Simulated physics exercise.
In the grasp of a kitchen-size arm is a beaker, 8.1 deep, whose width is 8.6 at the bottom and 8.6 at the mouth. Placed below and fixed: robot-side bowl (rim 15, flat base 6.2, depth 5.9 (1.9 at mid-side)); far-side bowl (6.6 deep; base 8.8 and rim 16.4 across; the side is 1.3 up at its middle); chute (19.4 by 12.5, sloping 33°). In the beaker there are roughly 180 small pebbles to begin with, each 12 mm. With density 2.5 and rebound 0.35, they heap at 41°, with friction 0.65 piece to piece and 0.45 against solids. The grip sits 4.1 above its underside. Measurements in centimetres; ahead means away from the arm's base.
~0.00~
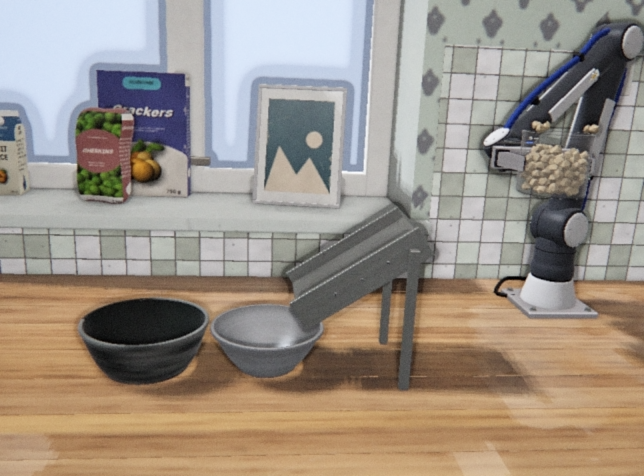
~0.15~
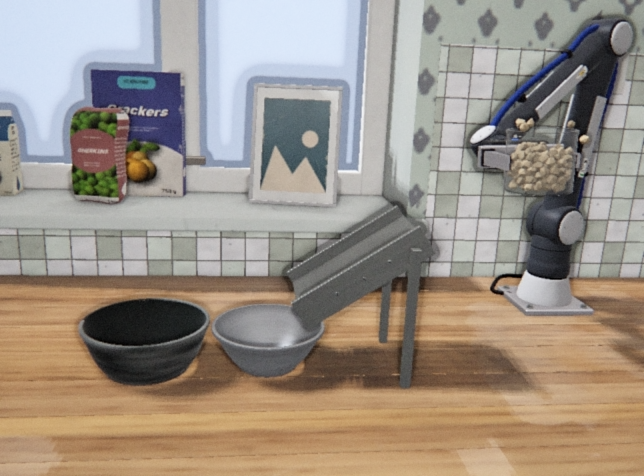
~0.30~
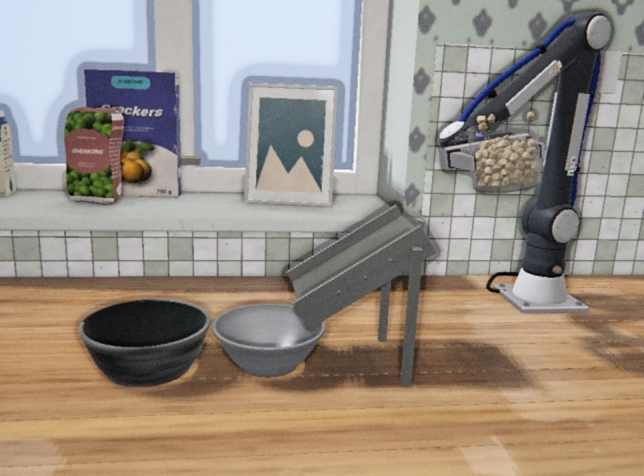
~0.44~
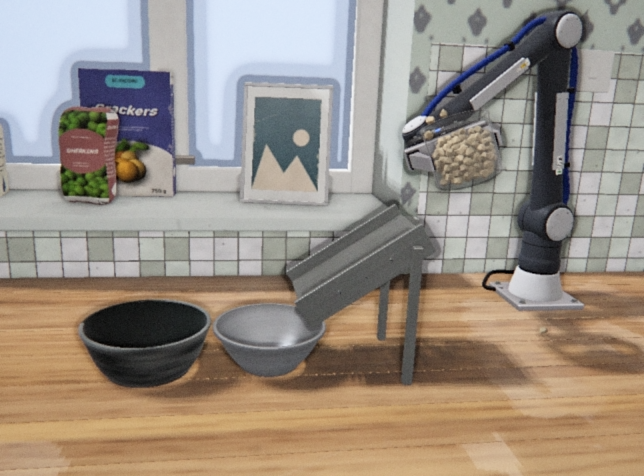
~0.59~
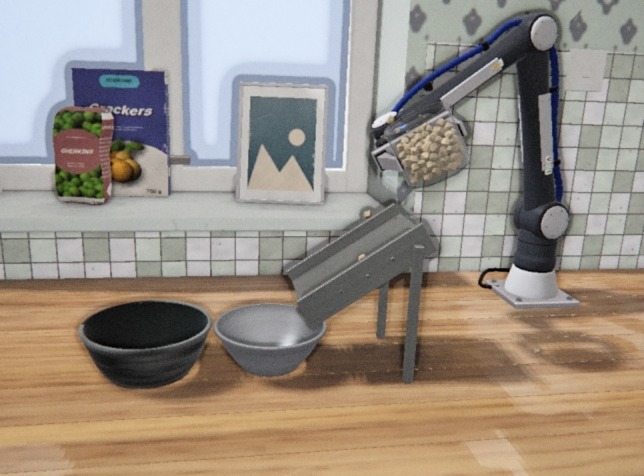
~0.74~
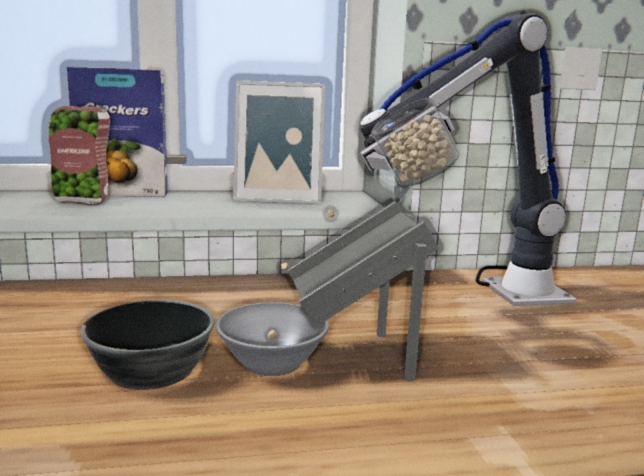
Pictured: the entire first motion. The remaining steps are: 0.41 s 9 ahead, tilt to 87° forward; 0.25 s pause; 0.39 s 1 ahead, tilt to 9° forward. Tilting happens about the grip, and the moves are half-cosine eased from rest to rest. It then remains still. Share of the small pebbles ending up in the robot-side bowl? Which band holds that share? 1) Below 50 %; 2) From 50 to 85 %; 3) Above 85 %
1, below 50 %.
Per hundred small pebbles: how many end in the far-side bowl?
About 0 %.
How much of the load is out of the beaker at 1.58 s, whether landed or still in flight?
Around 20 % is out.
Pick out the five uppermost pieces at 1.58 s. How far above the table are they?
Somewhere around 32 cm above the tabletop.
After 1.16 s, tilted 87° forward, highest piece 35 above the table; 173 in the beaker, 3 in the robot-side bowl, 1 on the table or floor, 5 on the chute or in flight.
After 1.58 s, tilted 53° forward, highest piece 33 above the table; 146 in the beaker, 32 in the robot-side bowl, 1 in the far-side bowl, 1 on the table or floor, 2 on the chute or in flight.
After 1.99 s, tilted 9° forward, highest piece 35 above the table; 146 in the beaker, 34 in the robot-side bowl, 1 in the far-side bowl, 1 on the table or floor.
After 3.04 s, tilted 9° forward, highest piece 35 above the table; 146 in the beaker, 34 in the robot-side bowl, 1 in the far-side bowl, 1 on the table or floor.
In the end, 146 in the beaker, 34 in the robot-side bowl, 1 in the far-side bowl, 1 on the table or floor. That is 19 % in the robot-side bowl.
